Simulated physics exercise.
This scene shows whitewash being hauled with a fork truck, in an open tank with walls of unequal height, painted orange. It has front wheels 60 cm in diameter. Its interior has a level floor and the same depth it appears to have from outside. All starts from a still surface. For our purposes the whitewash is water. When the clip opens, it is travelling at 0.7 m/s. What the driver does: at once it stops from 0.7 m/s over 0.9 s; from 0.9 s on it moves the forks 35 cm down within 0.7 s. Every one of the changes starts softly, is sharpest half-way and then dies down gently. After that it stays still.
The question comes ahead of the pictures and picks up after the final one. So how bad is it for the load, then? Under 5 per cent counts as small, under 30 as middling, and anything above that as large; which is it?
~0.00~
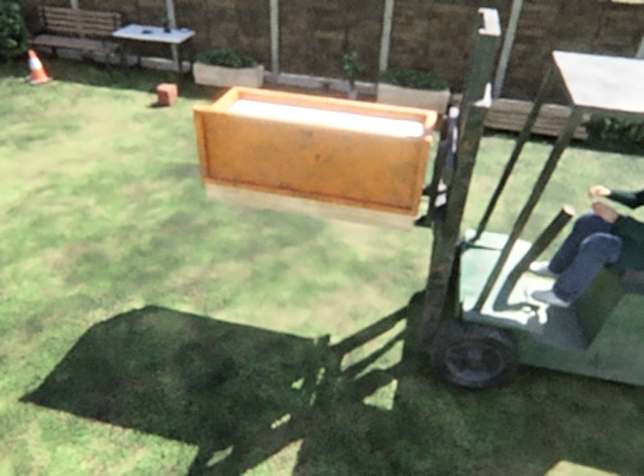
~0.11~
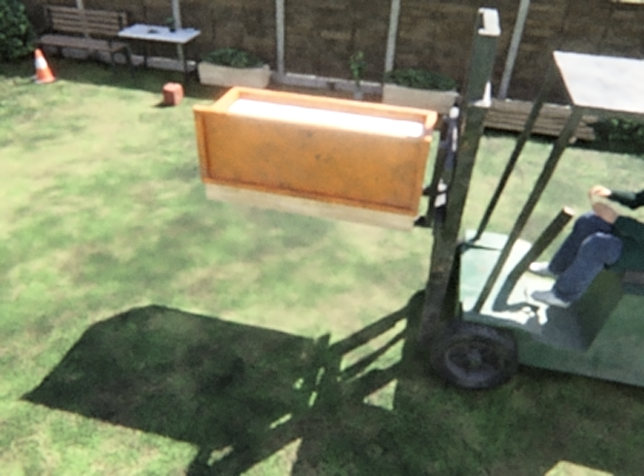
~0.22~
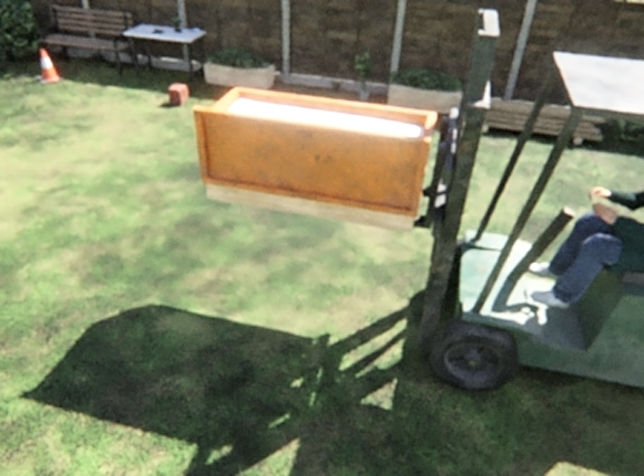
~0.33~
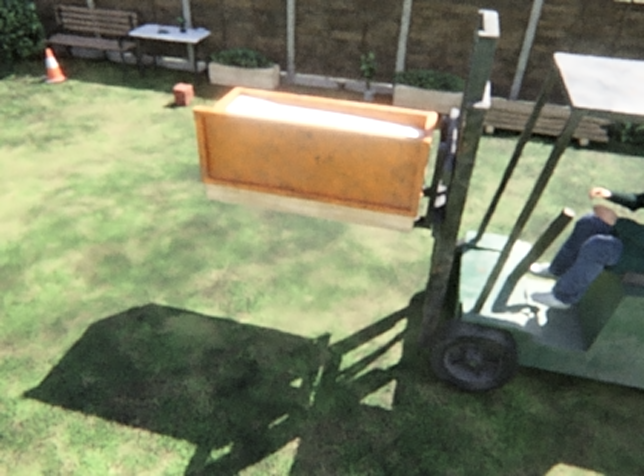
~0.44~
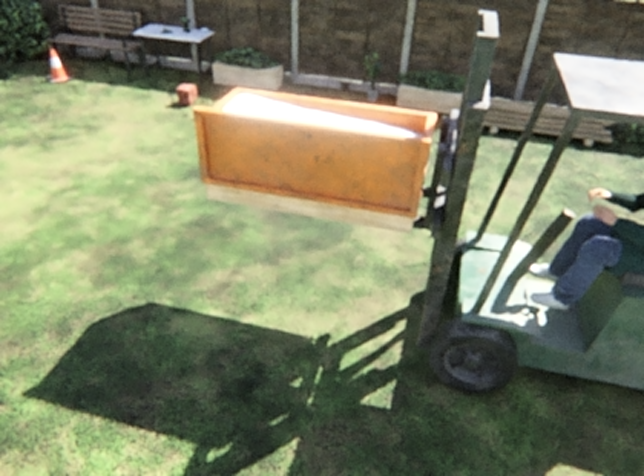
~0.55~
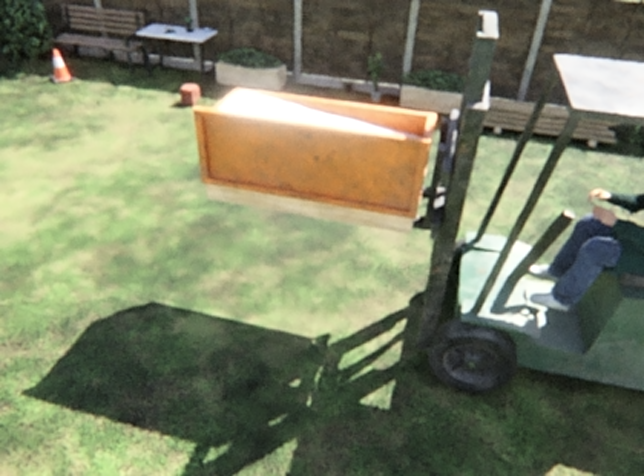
It ends up small.
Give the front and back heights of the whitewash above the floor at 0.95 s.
About 42 cm at the front, 22 cm at the back.
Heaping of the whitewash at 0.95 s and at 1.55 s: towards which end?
First at the forward end, then at the rear end.
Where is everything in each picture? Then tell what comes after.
The first picture shows the whitewash reaches (245, 104) at the front end; it reaches (415, 126) at the back end; no slope yet; the front is on the left, levels are read along the far wall; a wheel hub at (474, 366).
The second picture shows the whitewash reaches (245, 104) at the front end; it reaches (415, 126) at the back end; no slope yet.
The third picture shows the whitewash reaches (246, 105) at the front end; it reaches (415, 127) at the back end; hardly any slope.
The fourth picture shows the whitewash reaches (246, 100) at the front end; it reaches (414, 132) at the back end; it is heaped 3° towards the front.
The fifth picture shows the whitewash reaches (246, 97) at the front end; it reaches (414, 135) at the back end; it is heaped 5° towards the front.
The sixth picture shows the whitewash reaches (246, 94) at the front end; it is heaped 7° towards the front; a wheel hub at (472, 368).
After 0.95 s it stands 22 cm high behind and 41 cm in front; 1 per cent has gone over the front.
After 1.55 s it stands 41 cm high behind and 28 cm in front; 2 per cent has gone over the front.
After 2.15 s it stands 30 cm high behind and 28 cm in front; 2 per cent has gone mostly over the front, some over the back.
After 4.59 s 3 per cent has gone over the front and the back, 9 of 277 litres.
